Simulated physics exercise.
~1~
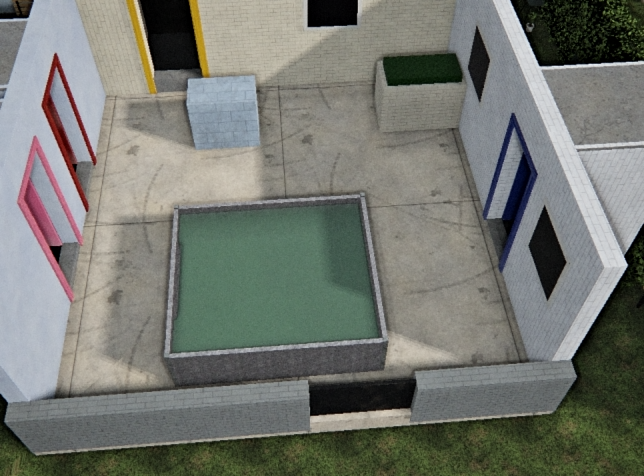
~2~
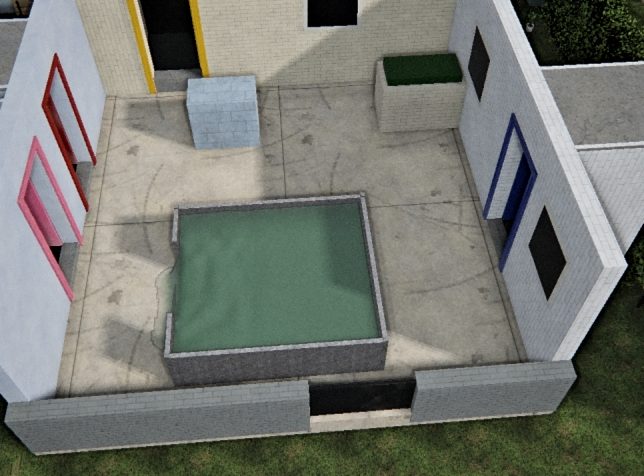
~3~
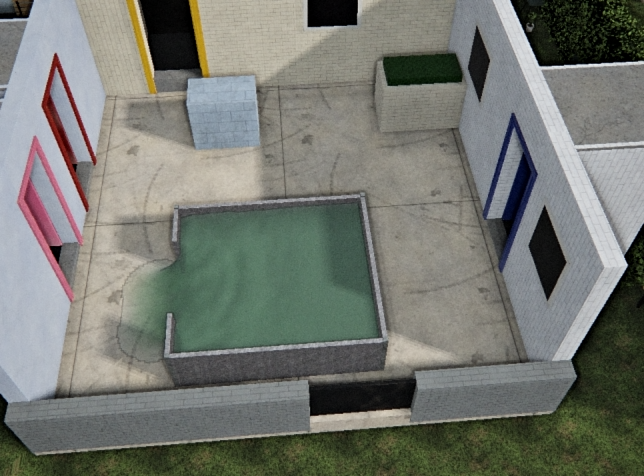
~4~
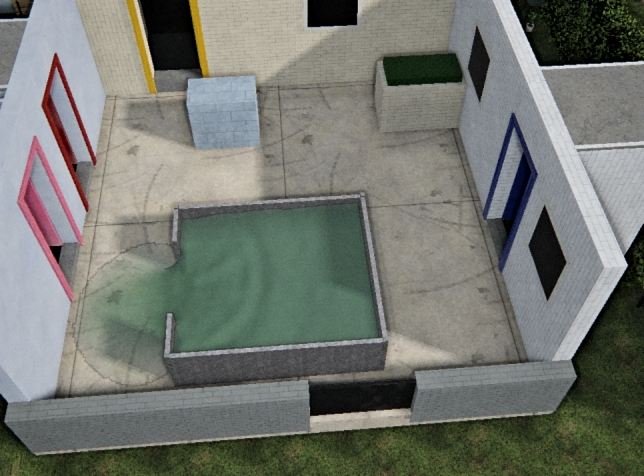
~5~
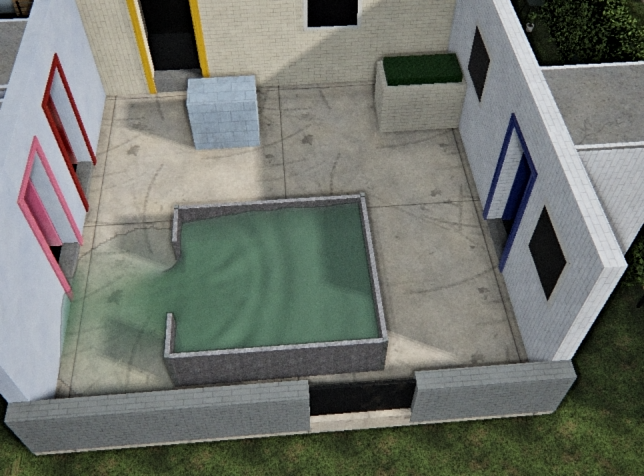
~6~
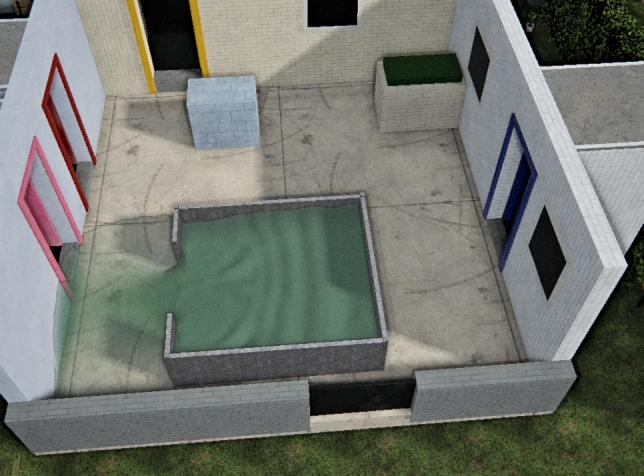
Walled tank of green water opening on its left side, water pouring out and spreading across the yard to the left wall.
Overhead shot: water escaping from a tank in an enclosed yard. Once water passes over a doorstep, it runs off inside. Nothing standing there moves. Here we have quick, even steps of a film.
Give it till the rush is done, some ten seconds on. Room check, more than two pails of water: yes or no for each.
Blue door, no; red door, no; yellow door, no; pink door, yes.
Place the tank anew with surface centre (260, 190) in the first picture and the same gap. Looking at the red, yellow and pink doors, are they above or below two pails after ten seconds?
Lab note - red breaks the limit; yellow remains within bounds; pink breaks the limit.
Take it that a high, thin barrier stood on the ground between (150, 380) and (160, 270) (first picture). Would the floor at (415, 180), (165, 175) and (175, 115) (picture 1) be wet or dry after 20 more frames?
Taking the three spots in turn, they are unwetted, inundated and inundated.
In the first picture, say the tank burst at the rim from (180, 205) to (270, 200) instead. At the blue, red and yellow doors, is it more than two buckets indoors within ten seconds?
Lab note: The blue one tops the threshold; the red one tops the threshold; the yellow one sits below the threshold.
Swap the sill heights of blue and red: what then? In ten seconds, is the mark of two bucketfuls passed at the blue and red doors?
The blue one falls short, the red one goes past the mark.
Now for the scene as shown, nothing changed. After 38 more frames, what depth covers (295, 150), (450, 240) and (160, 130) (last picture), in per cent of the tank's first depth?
4, 6 and 16 in a hundred, in turn.
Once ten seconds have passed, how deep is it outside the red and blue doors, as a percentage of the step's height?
The first comes to about 50 percent, the second to about 140 percent.
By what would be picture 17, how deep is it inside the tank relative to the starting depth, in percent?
It works out to roughly 62 percent.
A moment on, water covers 15 % of the floor; the blue door not reached, the red door wet at the sill, nothing in, the yellow door not reached, the pink door far over two buckets in.
Next, water covers 30 % of the floor; the blue door not reached, the red door wet at the sill, nothing in, the yellow door not reached, the pink door far over two buckets in.
Then, water covers 45 % of the floor; the blue door not reached, the red door wet at the sill, nothing in, the yellow door wet at the sill, nothing in, the pink door far over two buckets in.
Later, water covers 85 % of the floor; the blue door wet at the sill, nothing in, the red door wet at the sill, nothing in, the yellow door wet at the sill, nothing in, the pink door far over two buckets in.
In the end, water covers 95 % of the floor; the blue door under two buckets in, the red door wet at the sill, nothing in, the yellow door wet at the sill, nothing in, the pink door far over two buckets in.
